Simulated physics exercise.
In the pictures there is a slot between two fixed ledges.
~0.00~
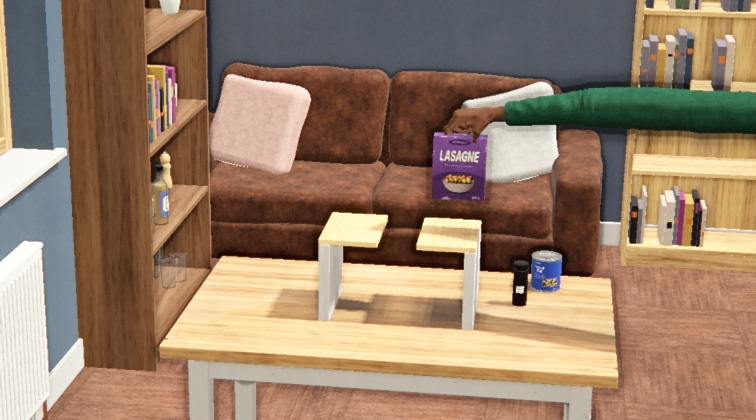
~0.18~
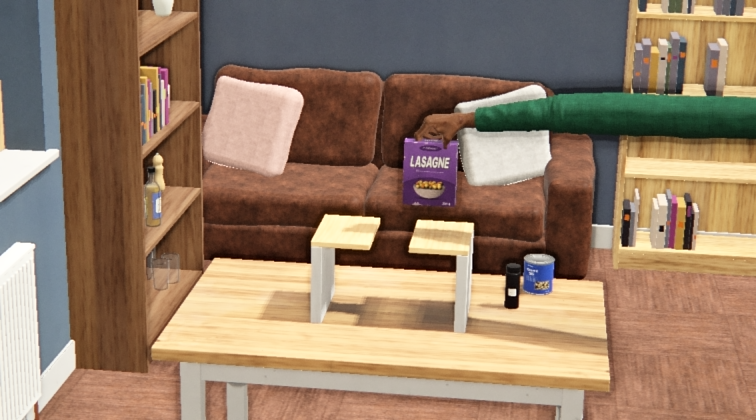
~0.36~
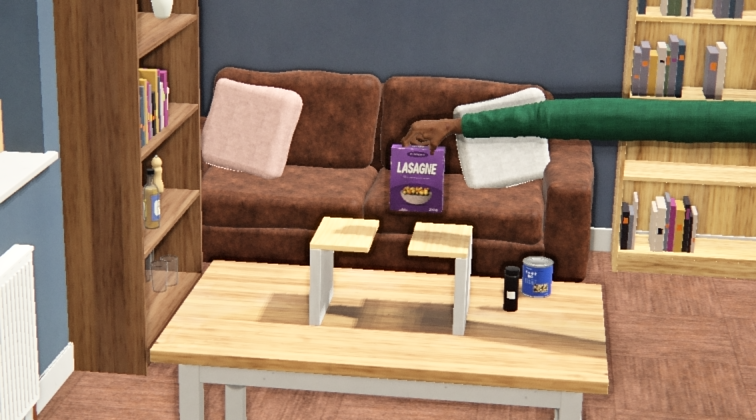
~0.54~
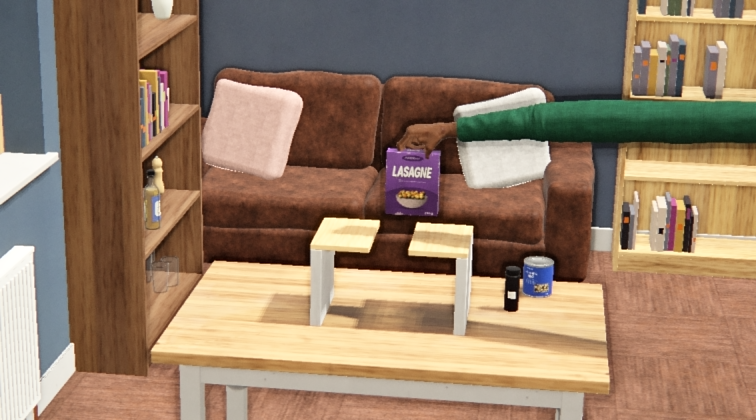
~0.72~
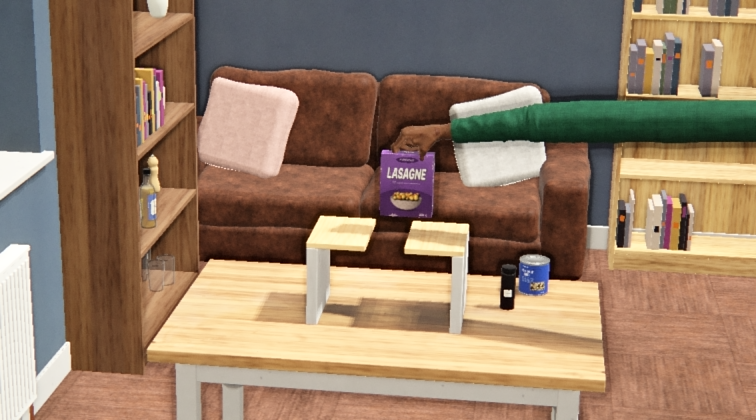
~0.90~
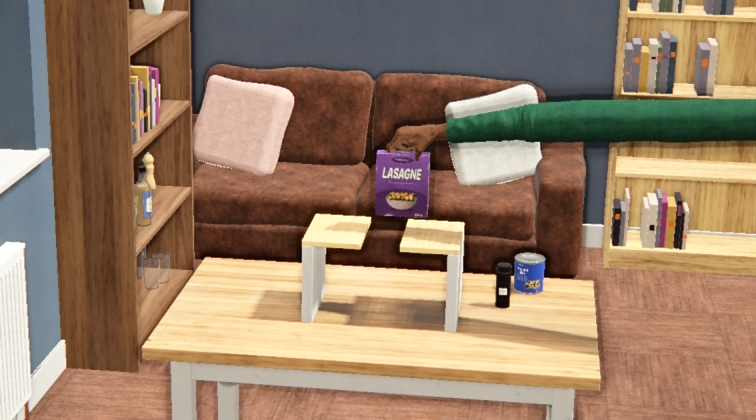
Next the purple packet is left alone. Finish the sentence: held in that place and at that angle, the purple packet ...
It hangs up on top.
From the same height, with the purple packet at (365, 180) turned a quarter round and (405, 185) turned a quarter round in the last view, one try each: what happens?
Try one: It gets jammed. Try two: It gets jammed.
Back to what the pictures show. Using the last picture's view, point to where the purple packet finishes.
Close to (381, 210) in the last picture.
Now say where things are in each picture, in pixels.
The first picture shows being brought over the gap; purple packet (460, 167); blue tin (546, 272).
The second picture shows being brought over the gap; purple packet (430, 173); blue tin (538, 274).
The third picture shows being brought over the gap; purple packet (417, 179); blue tin (537, 277).
The fourth picture shows being brought over the gap; purple packet (413, 182); blue tin (538, 277).
The fifth picture shows poised above the slot; purple packet (407, 184); blue tin (534, 275).
The sixth picture shows poised above the slot; purple packet (402, 184); blue tin (529, 274).
After 1.10 s, purple packet shifted a little near (402, 201).
After 1.20 s, purple packet turned 7° from how it was put near (398, 202).
After 1.30 s, purple packet turned 22° from how it was put near (390, 204).
After 1.40 s, purple packet turned 50° from how it was put near (380, 209).
In the end (1.9 s), toppled on the stand or table, purple packet; the other 2 unmoved. At the end, from the last picture's camera, purple packet near (381, 210). The packet stays on top.
